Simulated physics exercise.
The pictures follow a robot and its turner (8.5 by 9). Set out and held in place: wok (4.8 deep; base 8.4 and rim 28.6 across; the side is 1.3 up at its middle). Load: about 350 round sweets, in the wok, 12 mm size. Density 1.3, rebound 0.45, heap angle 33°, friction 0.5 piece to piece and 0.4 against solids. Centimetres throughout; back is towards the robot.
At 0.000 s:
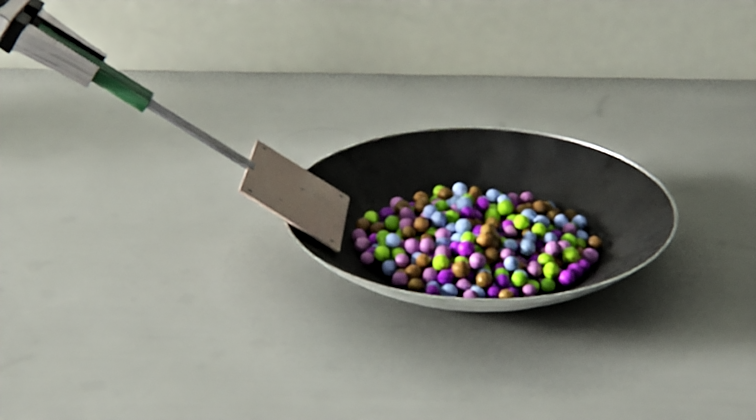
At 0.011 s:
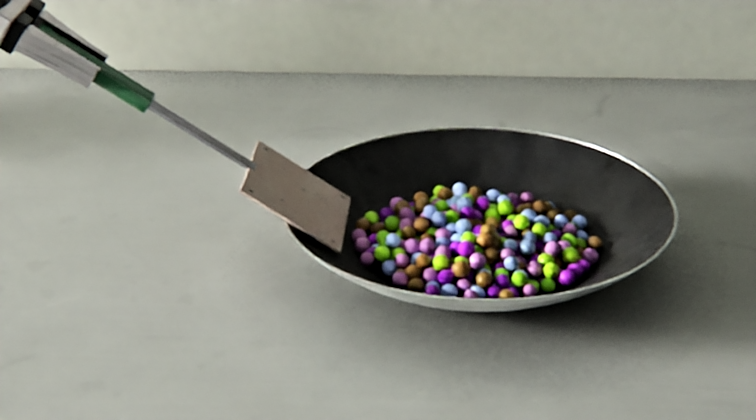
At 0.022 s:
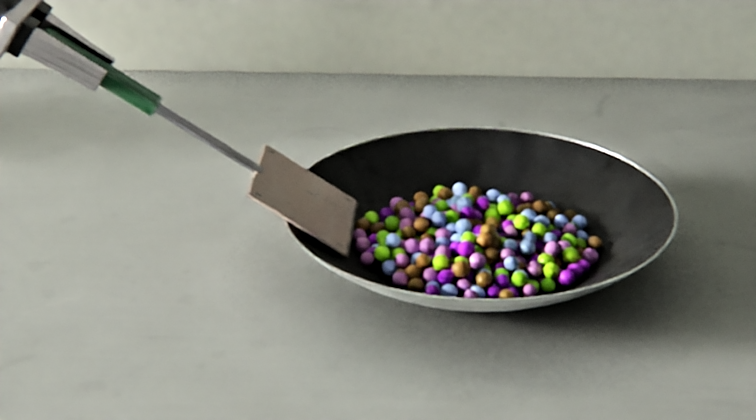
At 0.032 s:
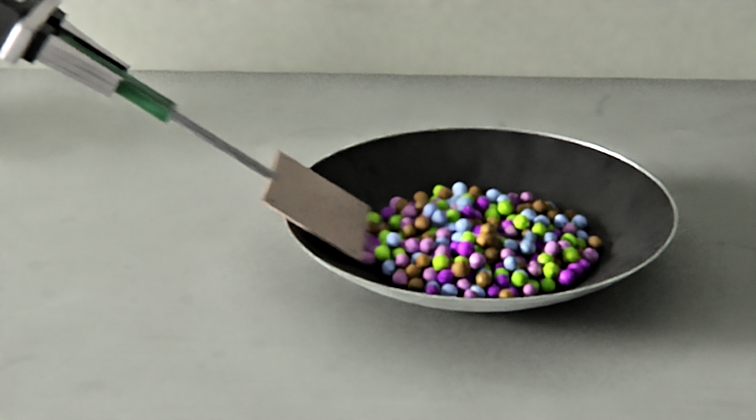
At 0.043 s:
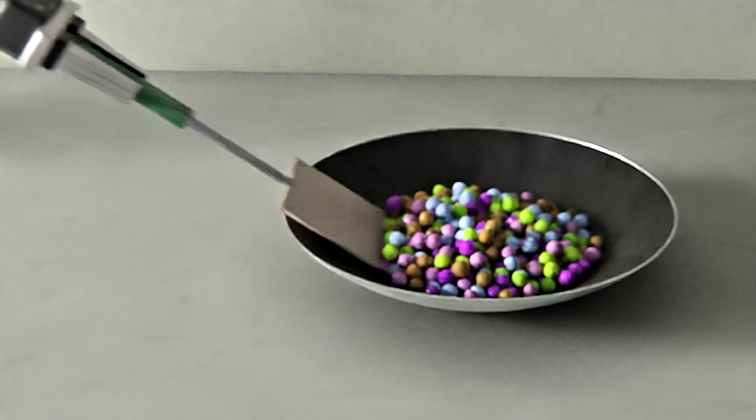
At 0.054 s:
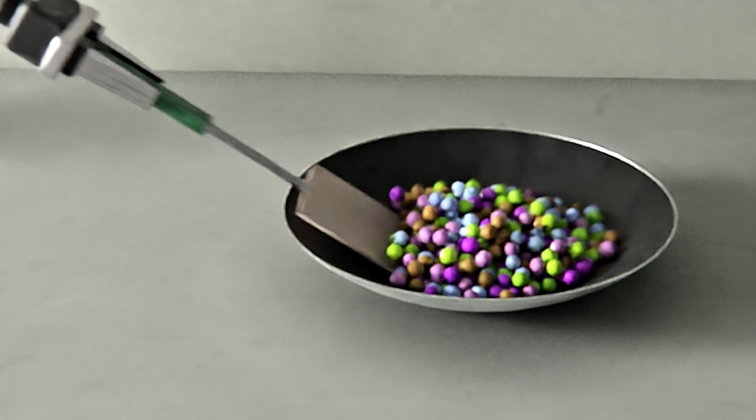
At the start, a robot's turner with a flat, tilted blade rests at the left rim of a dark wok holding a heap of colourful round sweets. The turner barely moves at first, then slides down and right into the wok, pressing against the heap's left side and nudging the sweets slightly rightward.
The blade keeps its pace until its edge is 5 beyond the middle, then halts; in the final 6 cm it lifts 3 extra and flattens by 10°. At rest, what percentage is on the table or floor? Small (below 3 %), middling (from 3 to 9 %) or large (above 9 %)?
Share on the table or floor: Large (above 9 %).
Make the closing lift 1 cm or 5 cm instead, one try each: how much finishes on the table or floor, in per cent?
About 10 and 20 per cent.
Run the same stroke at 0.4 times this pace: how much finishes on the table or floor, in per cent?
Some 0 per cent.
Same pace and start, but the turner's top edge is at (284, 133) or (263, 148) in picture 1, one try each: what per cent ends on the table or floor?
About 15 and 20 per cent.
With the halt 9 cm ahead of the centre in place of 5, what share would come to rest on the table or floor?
Then about 50 per cent.
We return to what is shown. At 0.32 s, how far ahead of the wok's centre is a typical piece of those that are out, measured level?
About 20 cm.
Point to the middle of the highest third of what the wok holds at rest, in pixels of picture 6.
Near (601, 221).
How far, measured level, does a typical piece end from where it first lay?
Roughly 6 cm.
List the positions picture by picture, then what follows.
The first picture shows turner top edge at (248, 165), sloping 34°; upper third of the load around (475, 227), from x 360 to 595, top at y 190; 353 in the wok.
The second picture shows turner top edge at (249, 165), sloping 34°; upper third of the load around (475, 227), from x 360 to 595, top at y 190.
The third picture shows turner top edge at (256, 168), sloping 34°; upper third of the load around (475, 227), from x 360 to 595, top at y 190.
The fourth picture shows turner top edge at (270, 175), sloping 34°; upper third of the load around (475, 227), from x 365 to 595, top at y 190.
The fifth picture shows turner top edge at (287, 182), sloping 34°; upper third of the load around (472, 228), from x 380 to 595, top at y 190.
The sixth picture shows turner top edge at (305, 187), sloping 34°; upper third of the load around (485, 223), from x 390 to 610, top at y 185; 353 in the wok.
After 0.08 s, sloping 34°, highest piece 6 above the table; 353 in the wok.
After 0.11 s, sloping 31°, highest piece 8 above the table; 352 in the wok, 1 on the blade or in flight.
After 0.32 s, sloping 24°, highest piece 8 above the table; 289 in the wok, 44 on the table or floor, 20 on the blade or in flight.
After 1.37 s, sloping 24°, highest piece 6 above the table; 288 in the wok, 65 on the table or floor.
At rest, 288 in the wok, 65 on the table or floor. That is 18 % on the table or floor.
